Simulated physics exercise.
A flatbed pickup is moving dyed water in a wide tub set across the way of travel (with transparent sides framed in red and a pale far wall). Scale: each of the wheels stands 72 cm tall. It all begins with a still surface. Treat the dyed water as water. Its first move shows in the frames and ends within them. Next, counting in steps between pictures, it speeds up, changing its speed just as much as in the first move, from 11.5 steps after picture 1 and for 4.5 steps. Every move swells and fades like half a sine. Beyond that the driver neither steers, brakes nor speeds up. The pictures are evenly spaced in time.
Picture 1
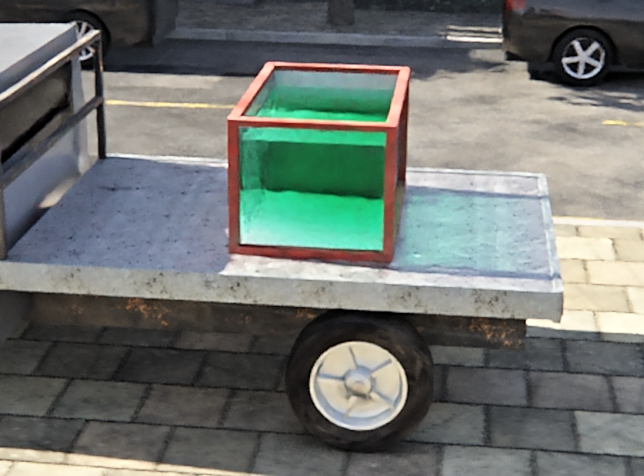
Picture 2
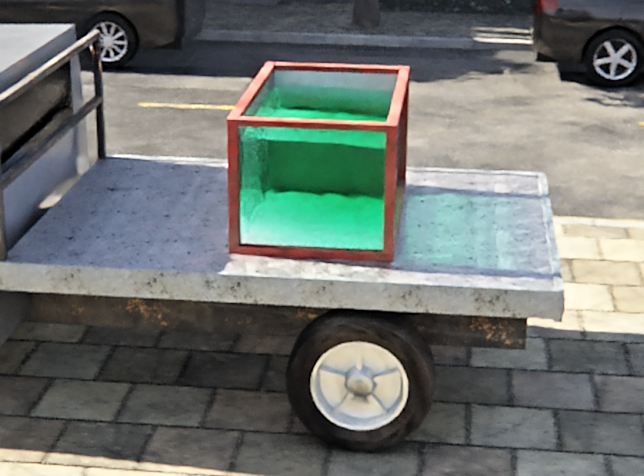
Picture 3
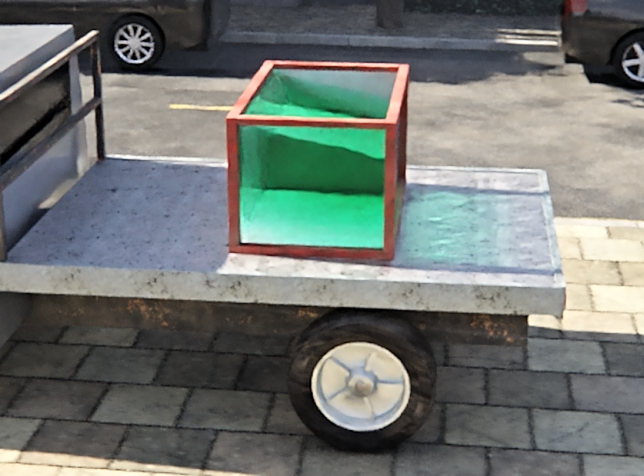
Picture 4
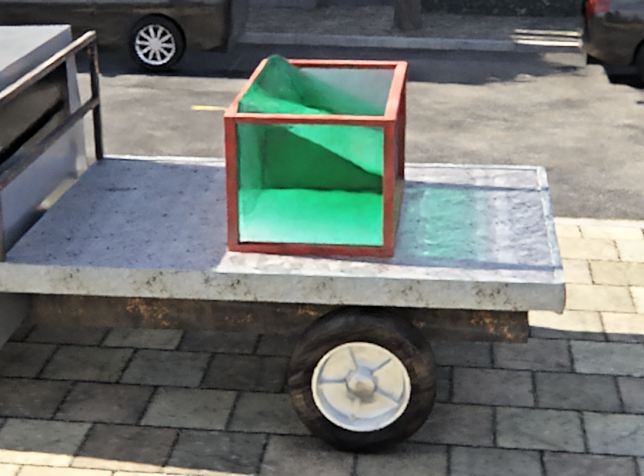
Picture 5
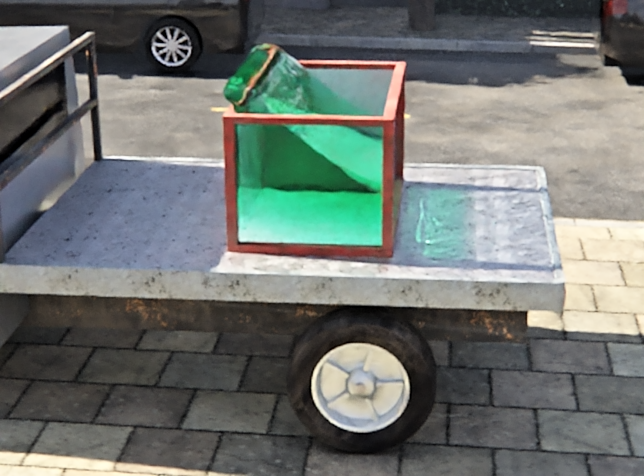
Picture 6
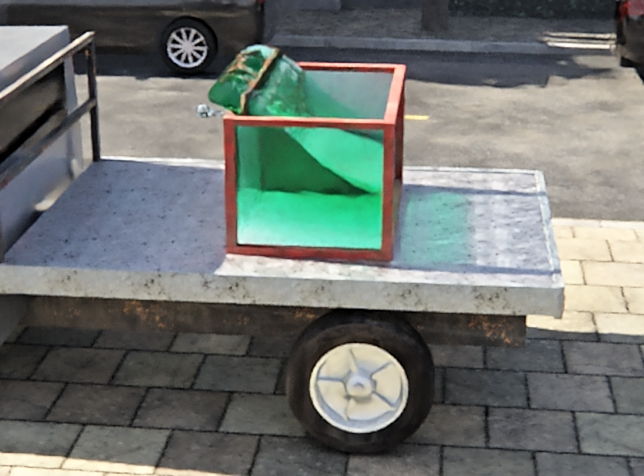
Green water in a clear, red-framed tank on a moving flatbed lay level at first, then climbed steeply up the left side and bulged above the rim as parked cars shifted rightward behind.
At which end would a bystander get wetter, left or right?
The left end lets out more.
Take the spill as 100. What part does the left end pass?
Some 90 per cent of it.
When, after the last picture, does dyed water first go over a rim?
Around 0.2 s.
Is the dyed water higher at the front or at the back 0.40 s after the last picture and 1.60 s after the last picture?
Towards the back, then the front.
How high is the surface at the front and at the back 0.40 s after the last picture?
About 38 cm in front and 72 cm behind.
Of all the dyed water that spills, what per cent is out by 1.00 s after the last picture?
About 90 per cent.
Another 0.40 s on from the last picture, the surface is 38 cm up at the front and 71 cm at the back; 5 per cent is out, over the left end.
Another 1.00 s on from the last picture, the surface is 52 cm up at the front and 53 cm at the back; 5 per cent is out, over the left end.
Another 1.60 s on from the last picture, the surface is 60 cm up at the front and 44 cm at the back; 6 per cent is out, over the left end, a little elsewhere.
Another 4.09 s on from the last picture, 6 per cent is out, over the left end, a little elsewhere; the left end has passed 5 per cent and the right end 1.
